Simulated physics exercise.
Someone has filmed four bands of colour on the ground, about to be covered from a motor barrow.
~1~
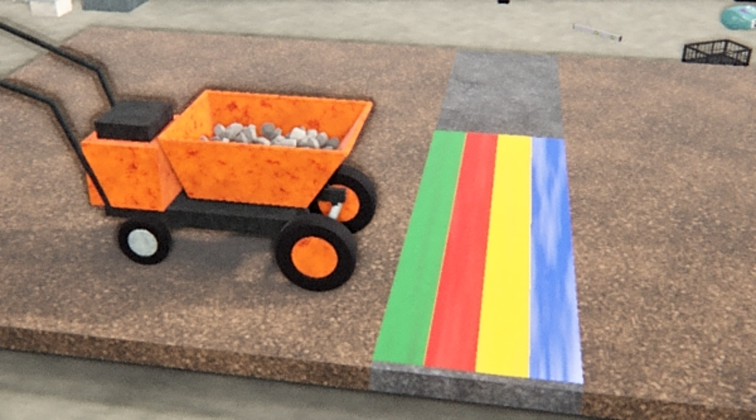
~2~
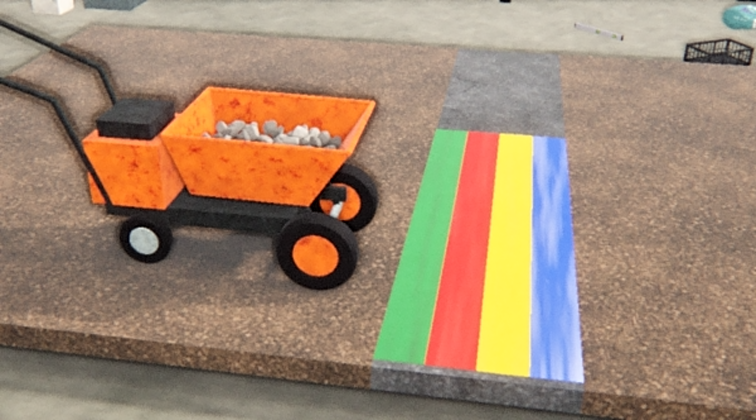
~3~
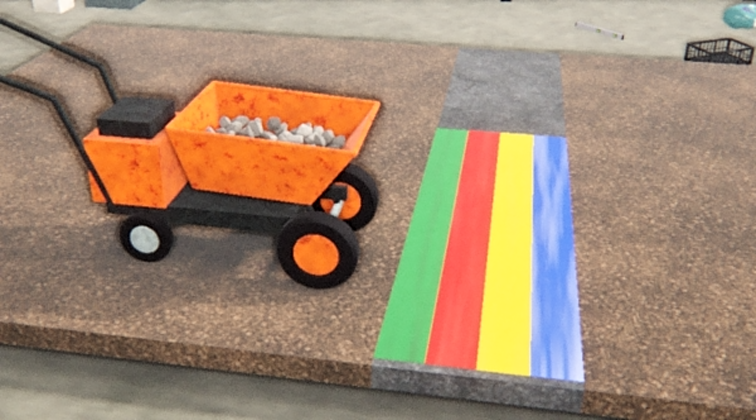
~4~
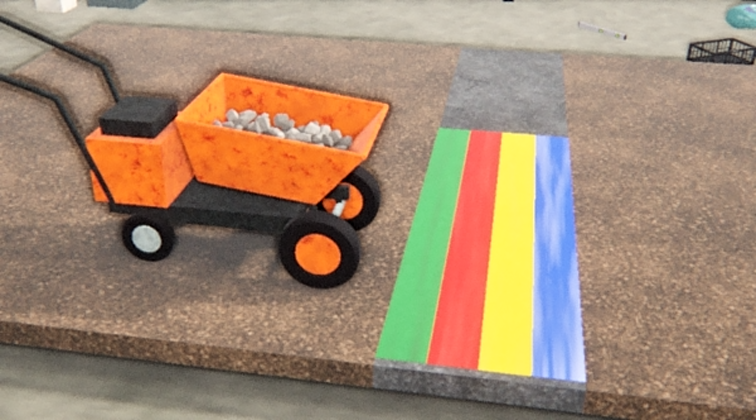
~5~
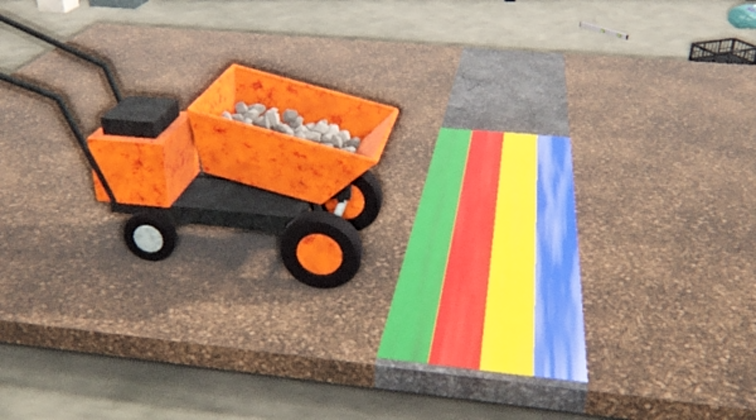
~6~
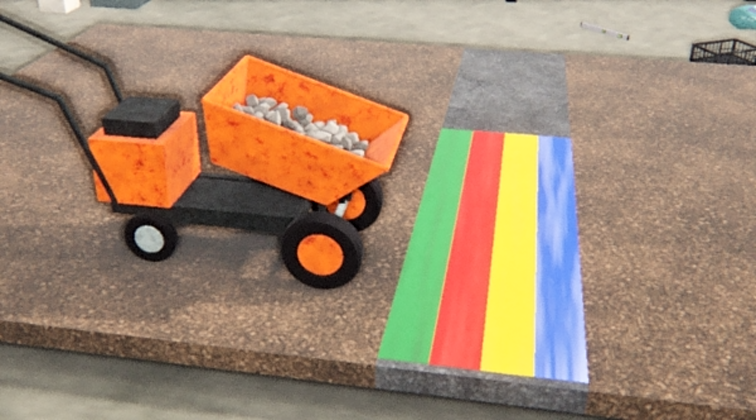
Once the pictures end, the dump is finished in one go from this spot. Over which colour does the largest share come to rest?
Most covered: The red band.
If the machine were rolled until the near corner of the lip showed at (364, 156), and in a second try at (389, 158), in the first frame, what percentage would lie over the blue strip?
Roughly 20 per cent, and 30 per cent.
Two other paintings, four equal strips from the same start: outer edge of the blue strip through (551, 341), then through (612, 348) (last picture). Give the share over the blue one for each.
In turn 10 and 10 in a hundred.
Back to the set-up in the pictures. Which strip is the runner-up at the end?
Next in line is the yellow strip.
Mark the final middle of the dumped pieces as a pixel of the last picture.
Close to (486, 266).
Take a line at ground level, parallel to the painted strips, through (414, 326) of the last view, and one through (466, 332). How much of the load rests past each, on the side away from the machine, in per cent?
First some 90, then 50 per cent.
Shortly afterwards, skip tipped steeply; the whole lot in the skip.
Next, skip tipped steeply; all but a few in the skip; only a few over the red strip.
Some moments later, skip tipped right over; near a third in the skip; near a third over the red strip; near a quarter over the yellow strip; a little over the blue strip; only a few off the paint.
In the end, skip tipped right over; a little in the skip; a little over the green strip; near half over the red strip; near a quarter over the yellow strip; a little over the blue strip; only a few off the paint.
